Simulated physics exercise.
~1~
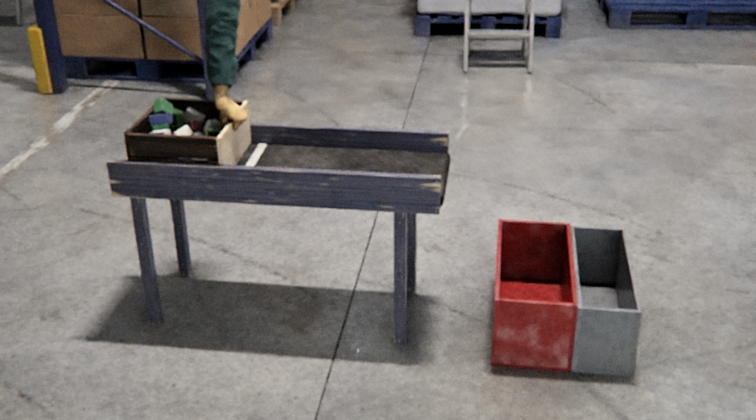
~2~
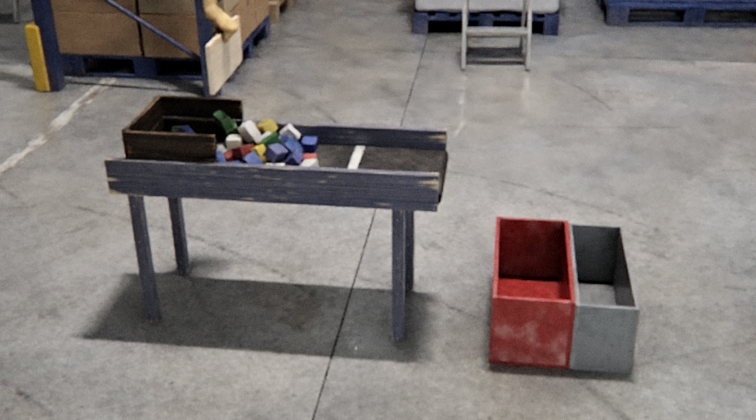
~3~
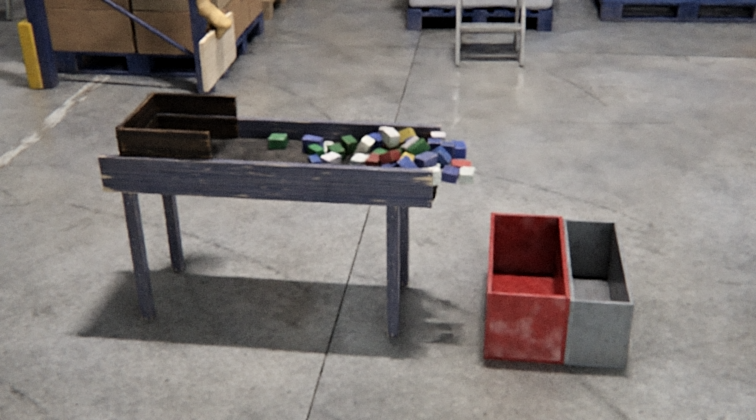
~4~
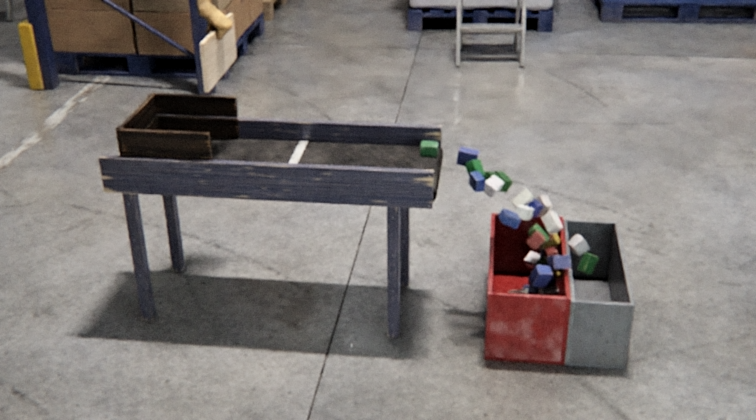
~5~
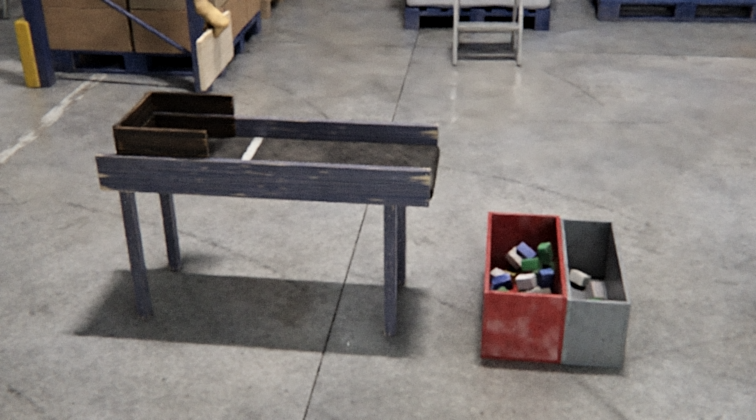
The clip opens on a dark, raised belt table in a warehouse, with a gloved hand at the light wooden gate of a black pen full of coloured toy bricks. The hand lifts the gate up and away, and the bricks spill out onto the belt. They travel right in a loose, spread-out heap while the pale stripe shows the belt moving. Reaching the far end, they fly off in a stream and drop toward a red tub and the grey box beside it. Finally the belt is empty, with most bricks resting in the red tub and only a few in the grey box.
